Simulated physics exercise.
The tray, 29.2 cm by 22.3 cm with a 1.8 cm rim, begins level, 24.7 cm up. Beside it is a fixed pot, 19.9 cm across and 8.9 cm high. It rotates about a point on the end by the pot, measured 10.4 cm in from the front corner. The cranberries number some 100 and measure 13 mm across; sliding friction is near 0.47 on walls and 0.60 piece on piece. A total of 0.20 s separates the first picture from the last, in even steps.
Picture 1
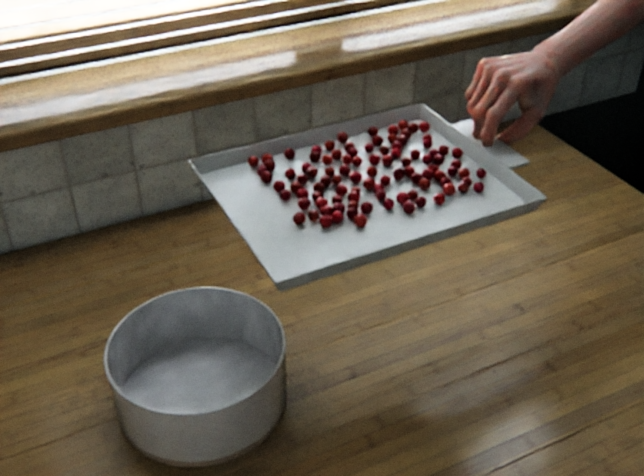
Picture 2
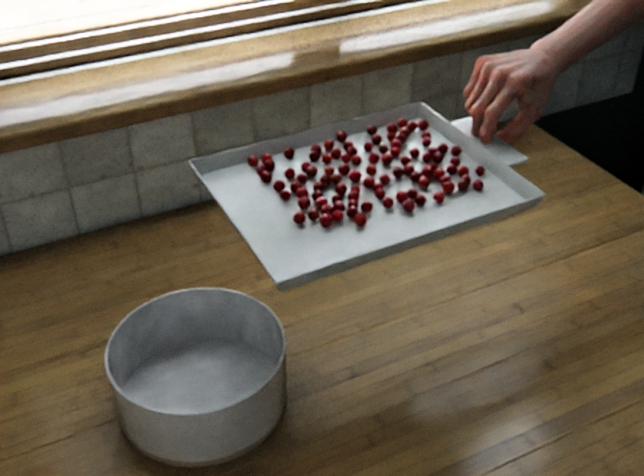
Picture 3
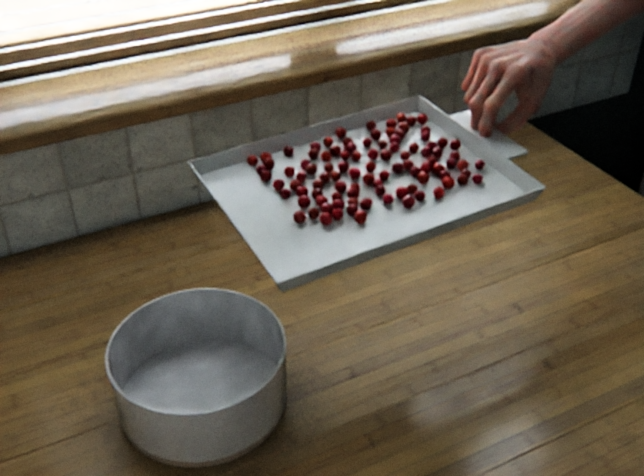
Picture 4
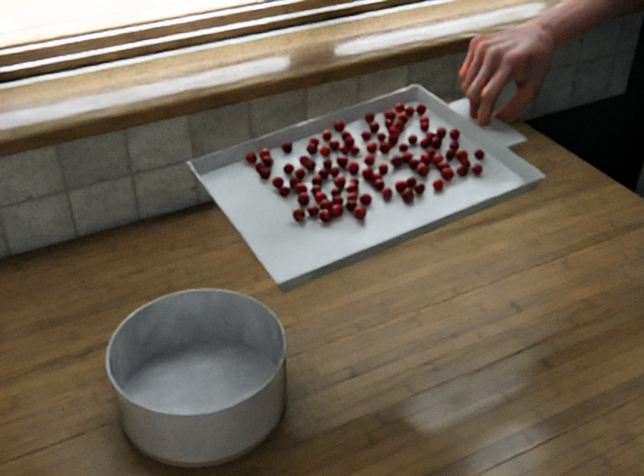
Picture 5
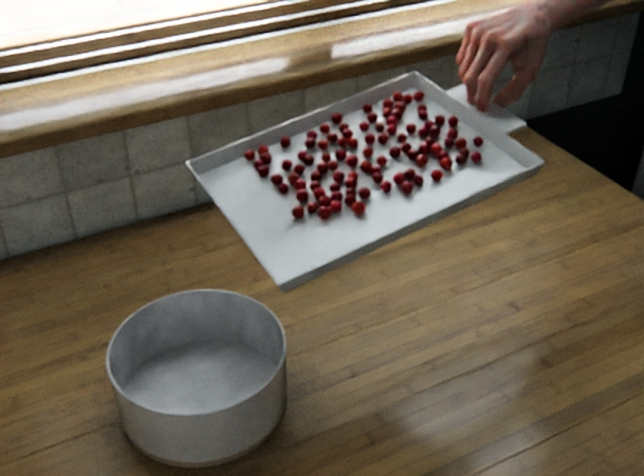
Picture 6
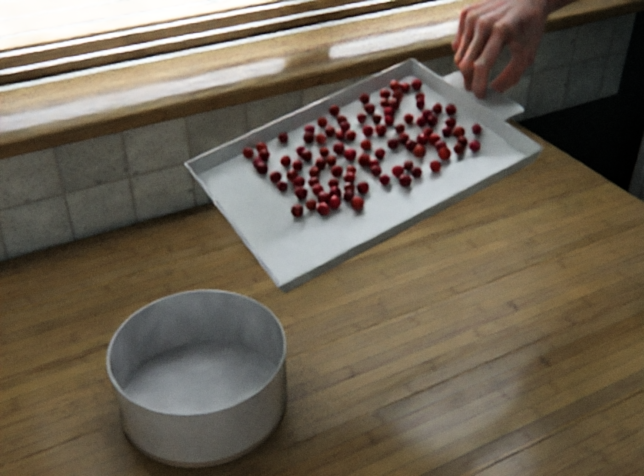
A hand reaches in from the upper right over a wooden countertop, seen from above at an angle, with a grey tiled wall and a bright window ledge behind. It holds the handle of a pale grey tray scattered with dark red cranberries, while a round, empty grey pot sits at lower left. The hand slowly raises the tray's right end, tilting it toward the left, and the berries stay spread across it.
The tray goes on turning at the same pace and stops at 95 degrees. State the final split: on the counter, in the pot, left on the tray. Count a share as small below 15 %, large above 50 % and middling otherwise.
Counter: Middling. Pot: Large. Tray: Small.
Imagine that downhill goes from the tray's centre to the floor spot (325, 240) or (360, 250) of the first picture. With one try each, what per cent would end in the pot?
5 and 5 %.
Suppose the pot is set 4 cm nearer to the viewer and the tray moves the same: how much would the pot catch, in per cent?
85 per cent.
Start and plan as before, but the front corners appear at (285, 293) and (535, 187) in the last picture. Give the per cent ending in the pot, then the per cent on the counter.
Split: Pot = 0, counter = 100.
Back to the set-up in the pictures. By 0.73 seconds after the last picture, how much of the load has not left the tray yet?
It comes to near 70 per cent.
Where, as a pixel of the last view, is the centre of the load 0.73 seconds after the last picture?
I reckon close to (239, 241).
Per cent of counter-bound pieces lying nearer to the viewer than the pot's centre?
100 %.
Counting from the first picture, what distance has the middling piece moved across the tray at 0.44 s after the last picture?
Displacement on the tray: Roughly 14 cm.
Then, 0.44 s after the last picture, tilt 52 degrees; the tray holds 100 %, the pot 0 %.
Then, 0.73 s after the last picture, tilt 78 degrees; the tray holds 70 %, the pot 5 %.
Then, 1.13 s after the last picture, tilt 95 degrees; the tray holds 0 %, the pot 45 %.
In the end, counter 35 %, pot 65 %, tray 0 %.
